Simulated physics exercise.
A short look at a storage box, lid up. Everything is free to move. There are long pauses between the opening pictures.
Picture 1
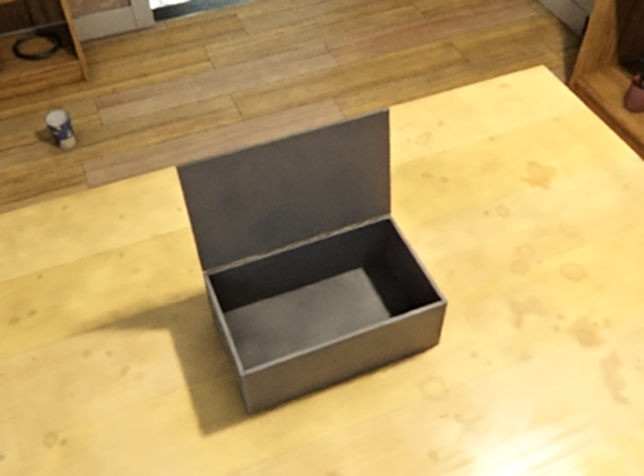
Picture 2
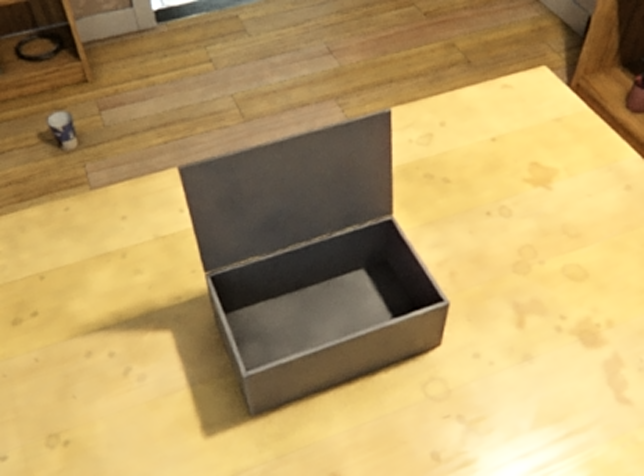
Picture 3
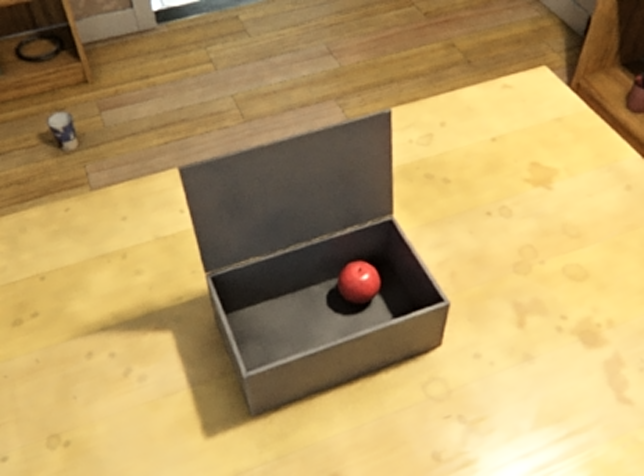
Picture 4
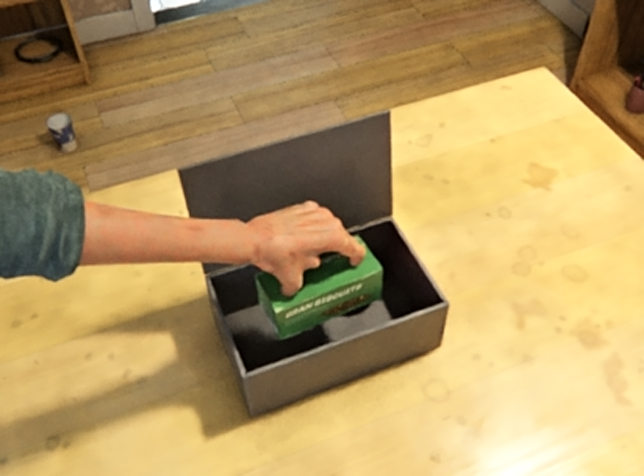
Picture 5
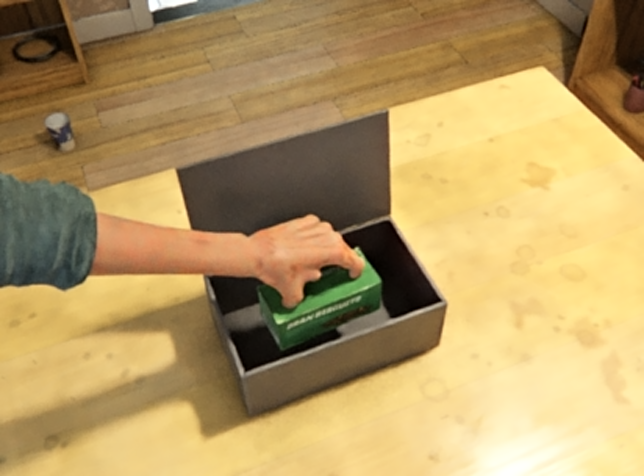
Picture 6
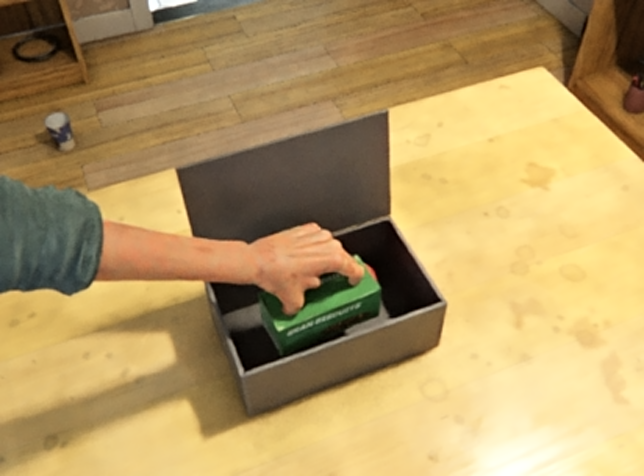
A green carton moves down in a hand reaching from the left, into an open dark box on a table that is first empty, then holds a red apple. The carton lowers slightly among the box's walls, the apple now out of view, and the hand stays on top.
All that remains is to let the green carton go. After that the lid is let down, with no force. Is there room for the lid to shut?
Outcome: The lid shuts flat.
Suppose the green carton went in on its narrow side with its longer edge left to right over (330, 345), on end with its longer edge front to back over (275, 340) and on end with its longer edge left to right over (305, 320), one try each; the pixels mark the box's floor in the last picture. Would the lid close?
First, it shuts flat; second, it will not close; third, it stays ajar.
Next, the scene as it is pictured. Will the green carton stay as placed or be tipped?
It stays as placed.
Then, 0.50 s after the last picture, green carton slid a little near (323, 336); red apple rolled a little.
Then, 1.40 s after the last picture, lid 72° above the rim; green carton slid a little near (323, 336); red apple rolled a little.
Then, 1.80 s after the last picture, lid 38° above the rim; green carton slid a little near (323, 336); red apple rolled a little.
Then, 2.00 s after the last picture, lid 15° above the rim; green carton slid a little near (323, 336); red apple rolled a little.
At rest, lid shut; moved from the start, green carton; red apple in place. Seen from the same camera at the end, green carton near (323, 336).
